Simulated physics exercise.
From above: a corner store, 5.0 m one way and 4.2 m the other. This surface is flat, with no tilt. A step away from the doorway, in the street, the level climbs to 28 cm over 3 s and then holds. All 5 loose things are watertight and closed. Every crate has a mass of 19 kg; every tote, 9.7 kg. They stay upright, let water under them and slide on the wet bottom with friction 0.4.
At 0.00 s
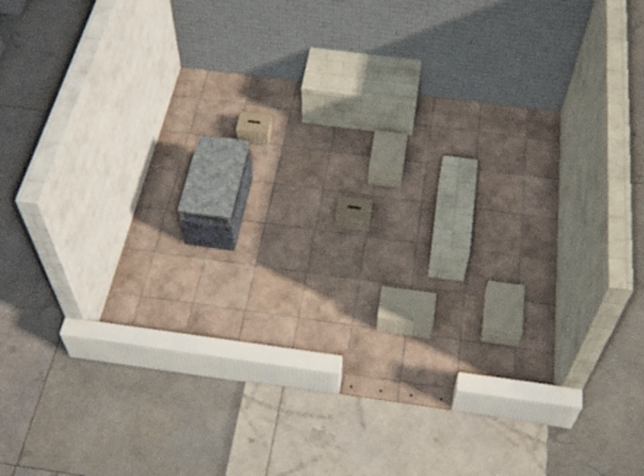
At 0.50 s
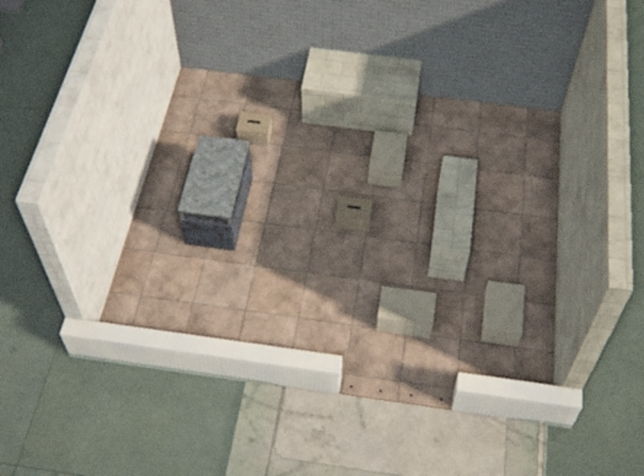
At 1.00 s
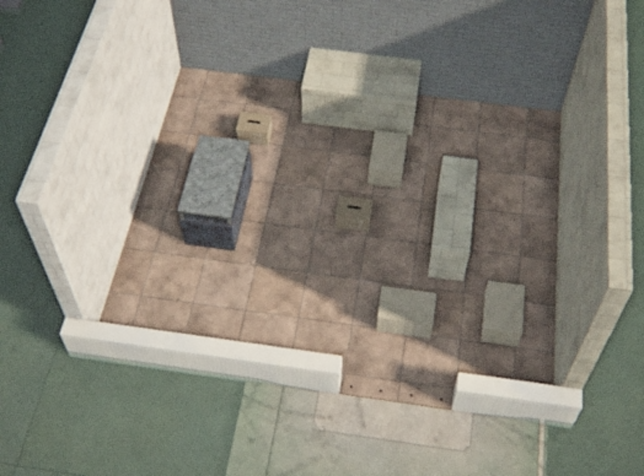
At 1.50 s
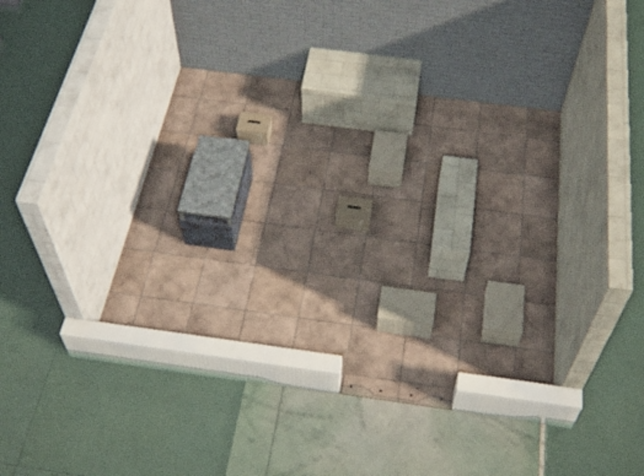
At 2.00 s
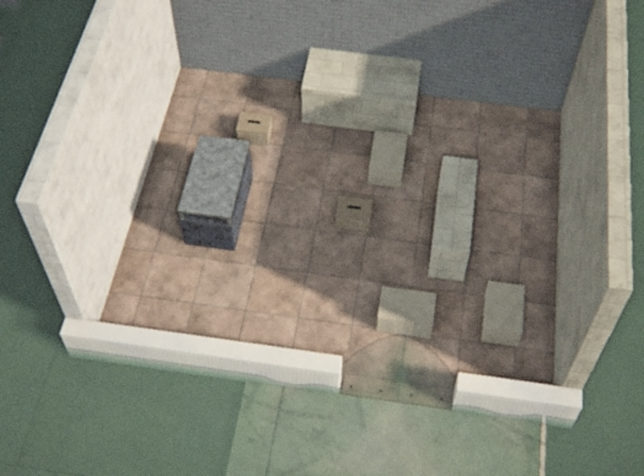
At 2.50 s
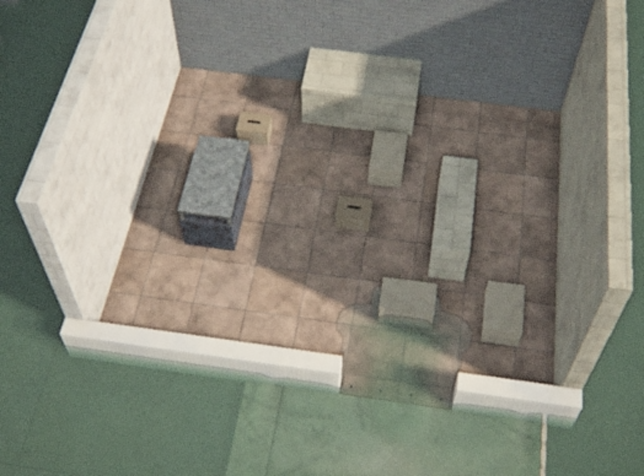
A small, open-topped store with pale walls and a brown tiled floor is seen from high above, its doorway at the bottom. A dark grey block stands left, a small tan box behind it, another box mid-floor, and pale grey-green blocks at the back and right. Greenish water spreads over the grey street and pale path, then creeps through the doorway onto the tiles, while the camera stays still.
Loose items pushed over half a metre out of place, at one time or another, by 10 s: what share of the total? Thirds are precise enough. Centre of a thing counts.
A two-thirds majority or more.
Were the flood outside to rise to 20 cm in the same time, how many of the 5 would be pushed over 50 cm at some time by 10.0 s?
Then the count would be 3.
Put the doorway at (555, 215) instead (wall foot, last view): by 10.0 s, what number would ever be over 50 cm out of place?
You'd get 4 in that case.
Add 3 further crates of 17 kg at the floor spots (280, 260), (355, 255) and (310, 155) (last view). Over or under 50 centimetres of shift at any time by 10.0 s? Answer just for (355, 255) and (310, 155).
Order as asked: Farther and farther.
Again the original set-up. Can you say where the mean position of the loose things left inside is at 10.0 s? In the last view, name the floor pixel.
(332, 252).
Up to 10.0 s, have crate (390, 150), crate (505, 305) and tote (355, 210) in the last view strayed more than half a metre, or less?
One by one in that order: Below; above; above.
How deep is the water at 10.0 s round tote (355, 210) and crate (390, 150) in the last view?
9 and 16 cm.
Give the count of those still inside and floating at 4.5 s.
The count is 1.
After 3.5 s 1 of 5 are over 50 cm from their spots; 0 afloat.
After 4.5 s 2 of 5 are over 50 cm from their spots; 1 afloat.
After 7.0 s 4 of 5 are over 50 cm from their spots; 4 afloat.
After 10.0 s 3 of 5 are over 50 cm from their spots, and 4 have been at some point; 4 afloat.
